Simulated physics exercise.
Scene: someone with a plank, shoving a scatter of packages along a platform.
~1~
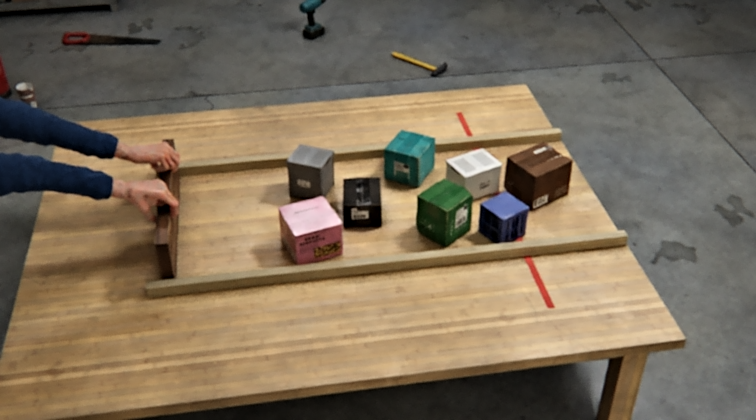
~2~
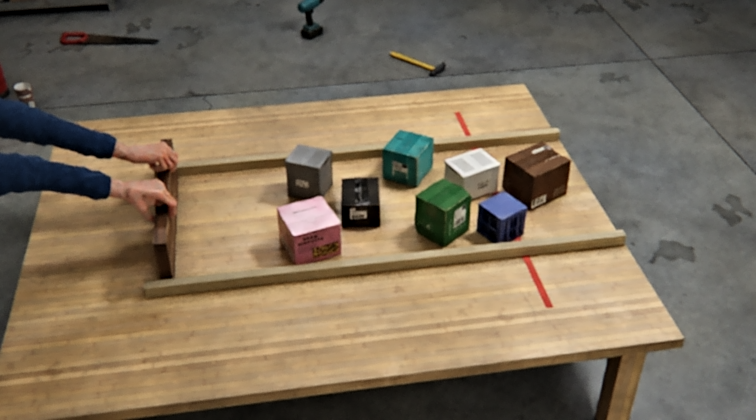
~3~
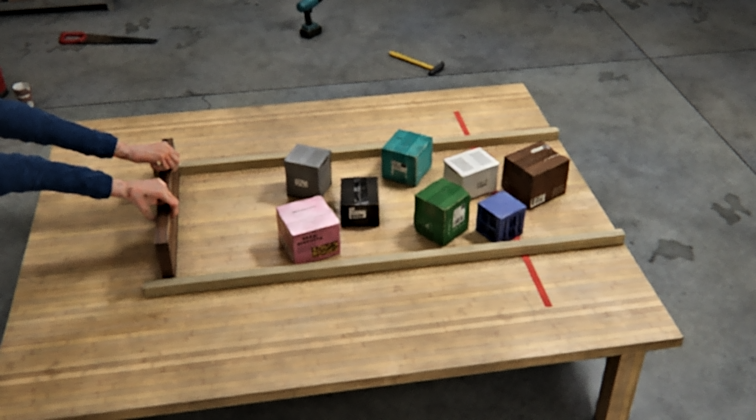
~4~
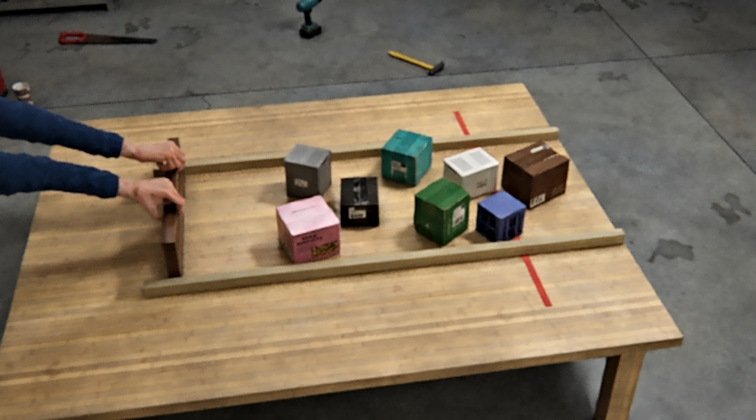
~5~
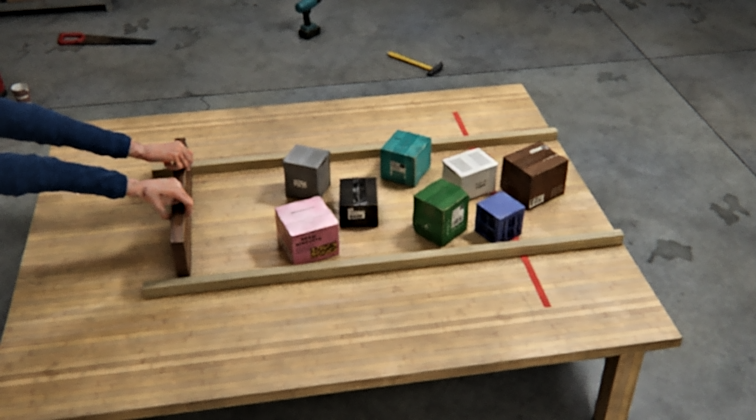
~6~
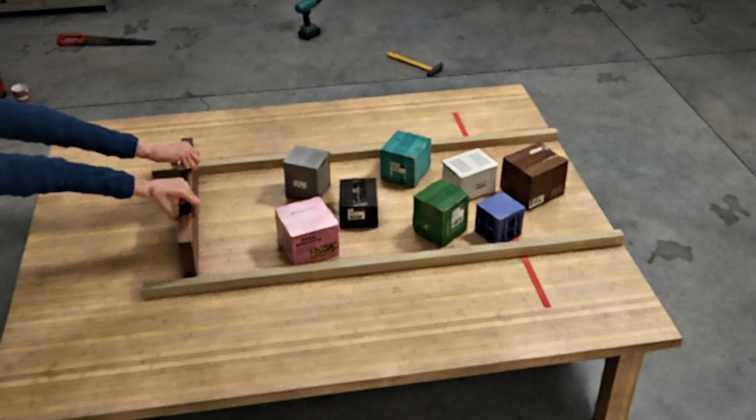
On a wooden table, two hands slide a plank slightly right toward scattered, unmoving boxes.
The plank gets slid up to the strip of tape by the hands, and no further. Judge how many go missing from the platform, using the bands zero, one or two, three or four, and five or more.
My judgement: One or two go missing.
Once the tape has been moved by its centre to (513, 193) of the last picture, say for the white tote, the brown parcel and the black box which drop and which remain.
Taking them in turn: White tote is still there, brown parcel ends up off it, black box is still there.
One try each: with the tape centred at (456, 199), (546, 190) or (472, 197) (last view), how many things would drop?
Try 1: 0; try 2: 5; try 3: 0.
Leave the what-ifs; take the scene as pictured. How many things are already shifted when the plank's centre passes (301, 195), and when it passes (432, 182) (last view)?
I make it 2 at the first spot and 8 at the other.
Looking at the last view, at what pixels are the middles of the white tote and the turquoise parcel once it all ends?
(549, 171) and (530, 140), approximately.
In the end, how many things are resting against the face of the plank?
3.
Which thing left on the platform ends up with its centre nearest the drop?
The green parcel, it is.
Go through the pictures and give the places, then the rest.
The first picture shows brown parcel (538, 176); blue crate (503, 219); white tote (473, 176); plank (169, 208); tape (498, 195).
The second picture shows blue crate (501, 219); turquoise parcel (408, 158).
The third picture shows white tote (470, 176); pink box (308, 230).
The fourth picture shows brown parcel (535, 175); green parcel (442, 212).
The fifth picture shows blue crate (499, 219); plank (182, 206).
The sixth picture shows brown parcel (534, 176); blue crate (499, 219); white tote (469, 177); plank (189, 206); tape (494, 195).
A little later, none off yet; brown parcel at rest near (534, 176); blue crate at rest near (499, 219); white tote at rest near (469, 177).
Next, none off yet; brown parcel at rest near (534, 176); blue crate shifted a little near (517, 221); white tote at rest near (469, 177).
When it is over, the number that fall off is one or two; down, blue crate and brown parcel.
